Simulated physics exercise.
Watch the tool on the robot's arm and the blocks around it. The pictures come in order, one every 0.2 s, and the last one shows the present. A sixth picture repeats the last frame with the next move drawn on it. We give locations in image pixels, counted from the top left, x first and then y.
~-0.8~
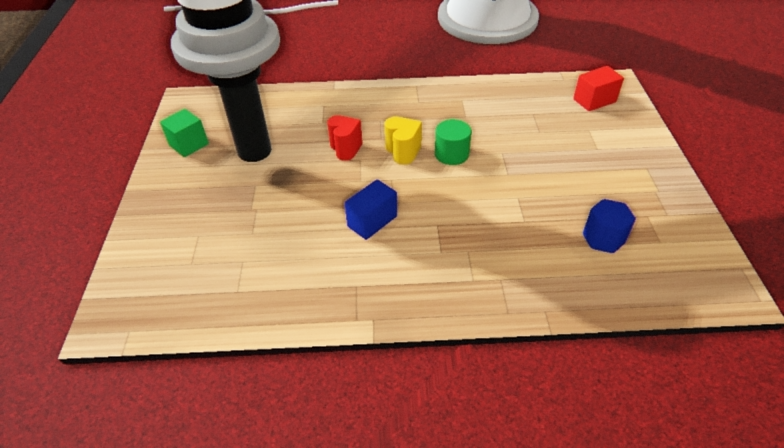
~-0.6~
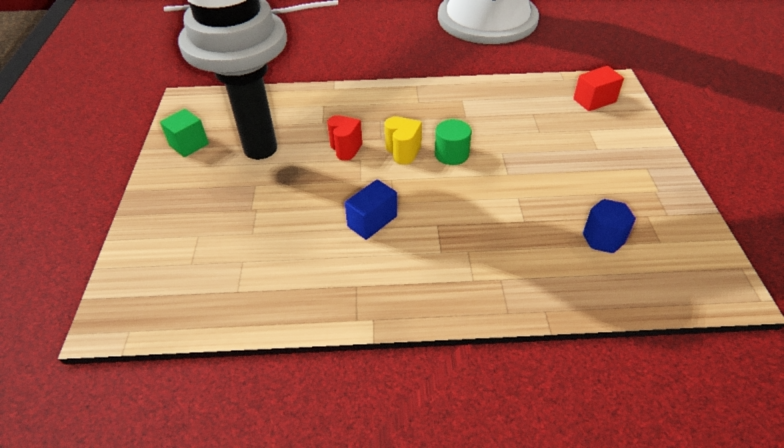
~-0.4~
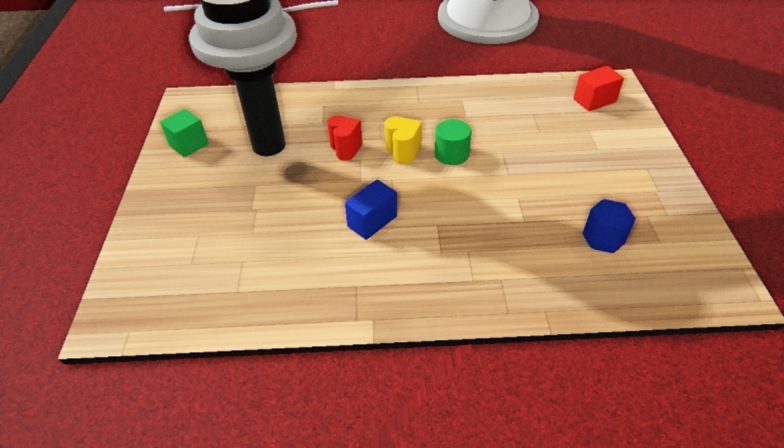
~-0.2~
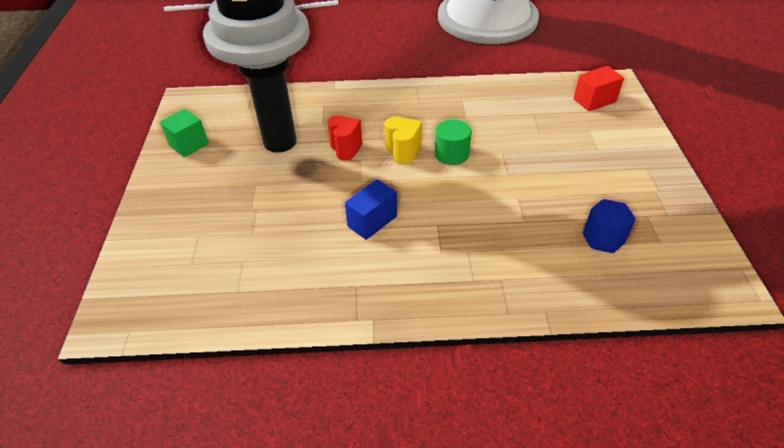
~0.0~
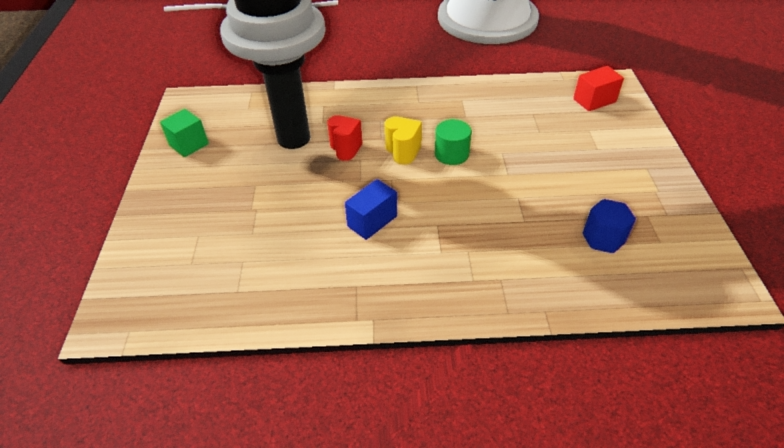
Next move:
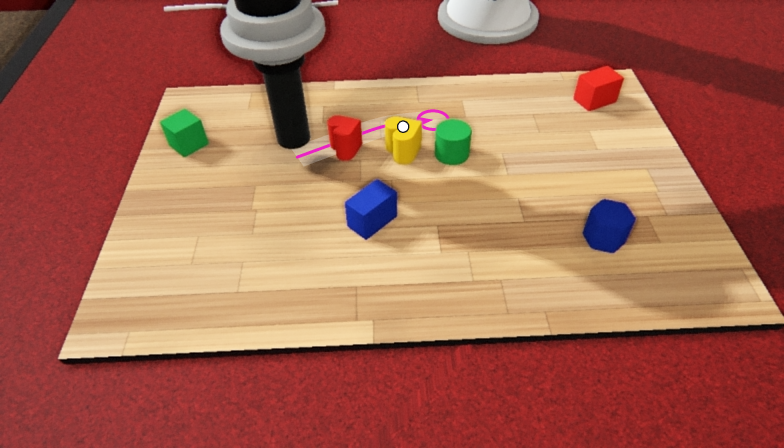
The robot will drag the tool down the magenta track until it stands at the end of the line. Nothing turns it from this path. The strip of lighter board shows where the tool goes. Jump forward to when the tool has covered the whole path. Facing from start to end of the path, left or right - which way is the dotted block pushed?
My prediction: Rightwards.
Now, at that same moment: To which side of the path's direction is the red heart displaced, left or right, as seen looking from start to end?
To the path's right.
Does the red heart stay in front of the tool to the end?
No, I don't think so.
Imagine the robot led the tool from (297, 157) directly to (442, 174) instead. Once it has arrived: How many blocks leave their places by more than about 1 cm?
That push would leave two blocks displaced by more than about 1 cm.
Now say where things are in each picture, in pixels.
In the first frame, tool tip (255, 152); block tops, red heart (343, 124); yellow heart (403, 127); green circle (454, 129).
In the second frame, tool (261, 149); blocks unchanged.
In the third frame, tool (269, 146); blocks unchanged.
In the fourth frame, tool (280, 143); blocks unchanged.
In the fifth frame, tool (294, 139); red heart (343, 124); yellow heart (403, 127); green circle (454, 129).
Path on the board, from (297, 157) via (343, 140) and (386, 126), ending at (433, 120); the dot is on the yellow heart.
The first path, step by step. One third of the way, tool (342, 122); red heart (368, 120), turned 40° clockwise.
Two thirds of the way, tool (387, 108); red heart (408, 111), turned 65° clockwise; yellow heart (429, 129), turned 60° clockwise; green circle (466, 133).
At the end, tool (434, 102); red heart (444, 110), turned 95° clockwise; yellow heart (435, 130), turned 95° clockwise; green circle (469, 135).
